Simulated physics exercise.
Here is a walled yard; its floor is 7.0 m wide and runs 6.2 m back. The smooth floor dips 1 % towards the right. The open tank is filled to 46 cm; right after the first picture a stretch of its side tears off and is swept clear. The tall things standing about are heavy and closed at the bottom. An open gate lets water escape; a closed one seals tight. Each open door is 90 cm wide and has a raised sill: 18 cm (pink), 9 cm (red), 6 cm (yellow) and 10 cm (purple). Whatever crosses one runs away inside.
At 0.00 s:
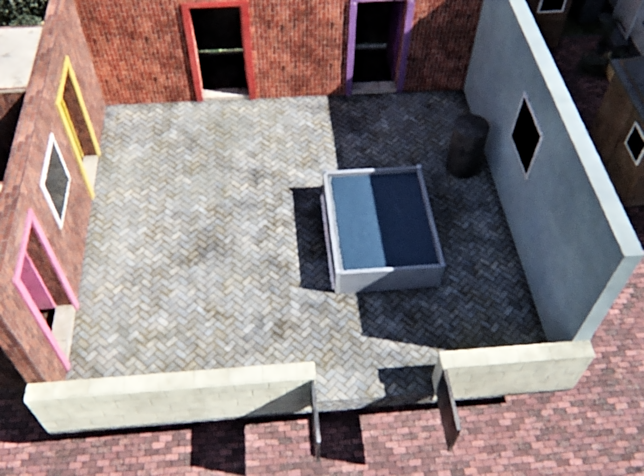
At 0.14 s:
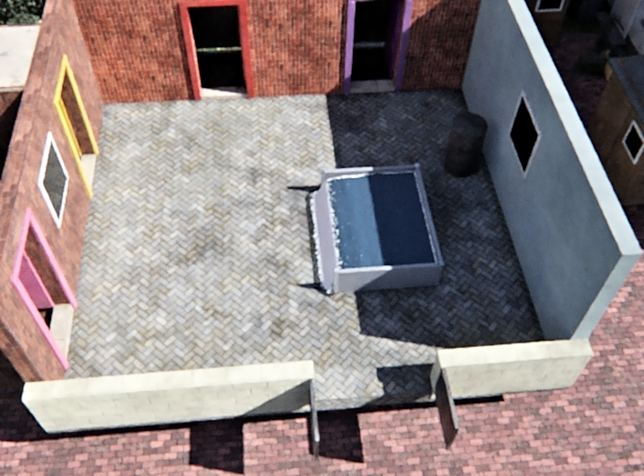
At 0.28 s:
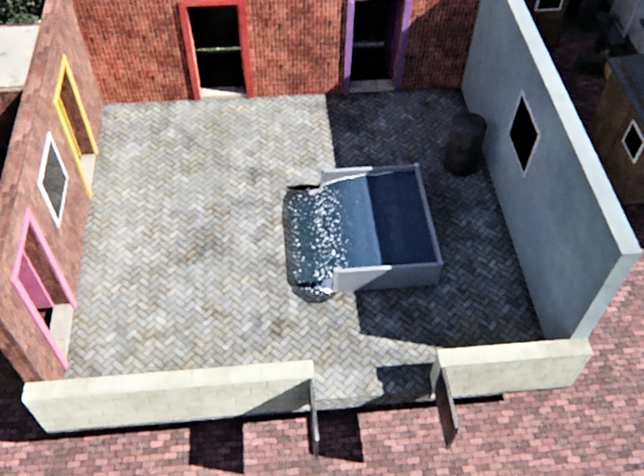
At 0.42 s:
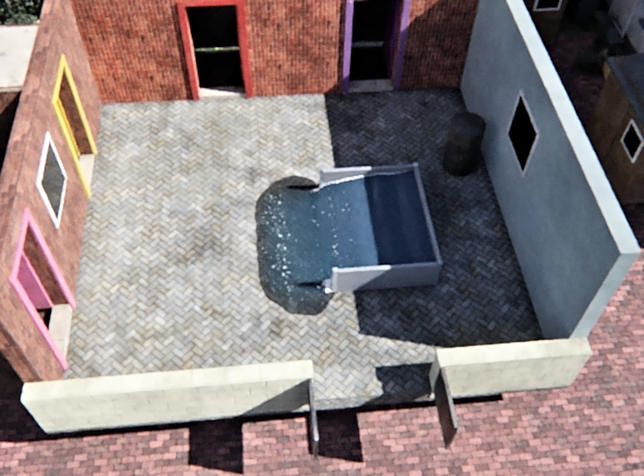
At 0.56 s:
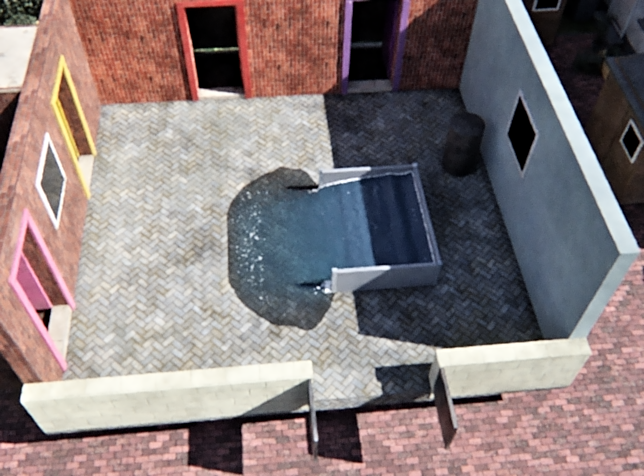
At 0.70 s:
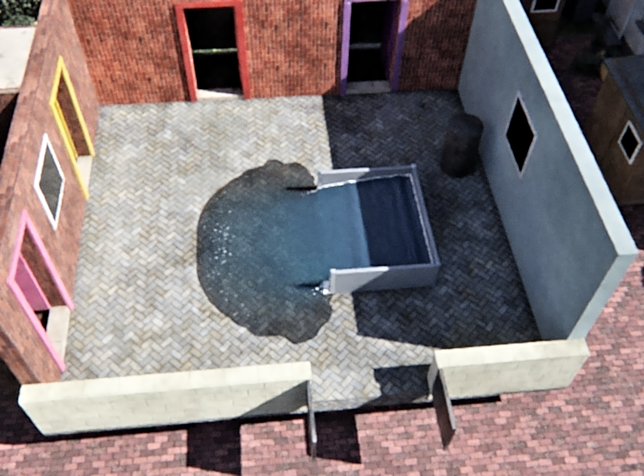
A walled yard paved in grey herringbone brick is seen from high above, with red brick walls at the back and left, a pale blue wall on the right and a low cream wall in front. Red, purple, yellow and pink doorways surround an open tank of blue water right of centre, near a dark barrel. The tank's left side breaks away and water pours out leftward, foaming at first, then spreading into a wide, rounded dark pool across the paving.
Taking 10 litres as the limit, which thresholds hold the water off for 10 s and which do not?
Door by door: At the pink door it keeps below the limit; at the red door it does not reach the limit; at the yellow door it passes the limit; at the purple door it does not reach the limit.
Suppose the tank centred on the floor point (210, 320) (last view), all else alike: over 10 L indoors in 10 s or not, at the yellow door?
Against that limit: Yellow below.
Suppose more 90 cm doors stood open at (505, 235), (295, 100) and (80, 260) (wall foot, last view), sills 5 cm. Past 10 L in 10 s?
In turn: Below, not over, past it.
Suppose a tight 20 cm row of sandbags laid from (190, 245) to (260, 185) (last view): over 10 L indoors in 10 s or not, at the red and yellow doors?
Against that limit: Red under, yellow below.
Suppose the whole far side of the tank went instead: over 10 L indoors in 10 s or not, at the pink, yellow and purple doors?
Against that limit: Pink under, yellow below, purple above.
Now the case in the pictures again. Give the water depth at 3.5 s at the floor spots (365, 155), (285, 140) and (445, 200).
Roughly 0, 0 and 0 cm, in turn.
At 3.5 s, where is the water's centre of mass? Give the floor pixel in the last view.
Near (194, 249).
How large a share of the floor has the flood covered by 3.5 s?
About 50 per cent.
After 1.4 s water covers 30 % of the floor and is deepest (18 cm) near (316, 261); pink door not reached, red door not reached, yellow door not reached, purple door not reached.
After 2.2 s water covers 45 % of the floor and is deepest (20 cm) near (89, 267); pink door 14 cm at the sill, 0 L in, red door not reached, yellow door 8 cm at the sill, 0 L in, purple door not reached.
After 3.5 s water covers 50 % of the floor and is deepest (22 cm) near (100, 108); pink door 12 cm at the sill, 0 L in, red door 2 cm at the sill, 0 L in, yellow door 11 cm at the sill, 22 L in, purple door not reached.
After 6.0 s water covers 60 % of the floor and is deepest (8 cm) near (262, 293); pink door 6 cm at the sill, 0 L in, red door 6 cm at the sill, 0 L in, yellow door 4 cm at the sill, 31 L in, purple door not reached.
After 10.0 s water covers 90 % of the floor and is deepest (9 cm) near (550, 366); pink door 1 cm at the sill, 0 L in, red door 5 cm at the sill, 0 L in, yellow door 2 cm at the sill, 32 L in, purple door 4 cm at the sill, 0 L in.
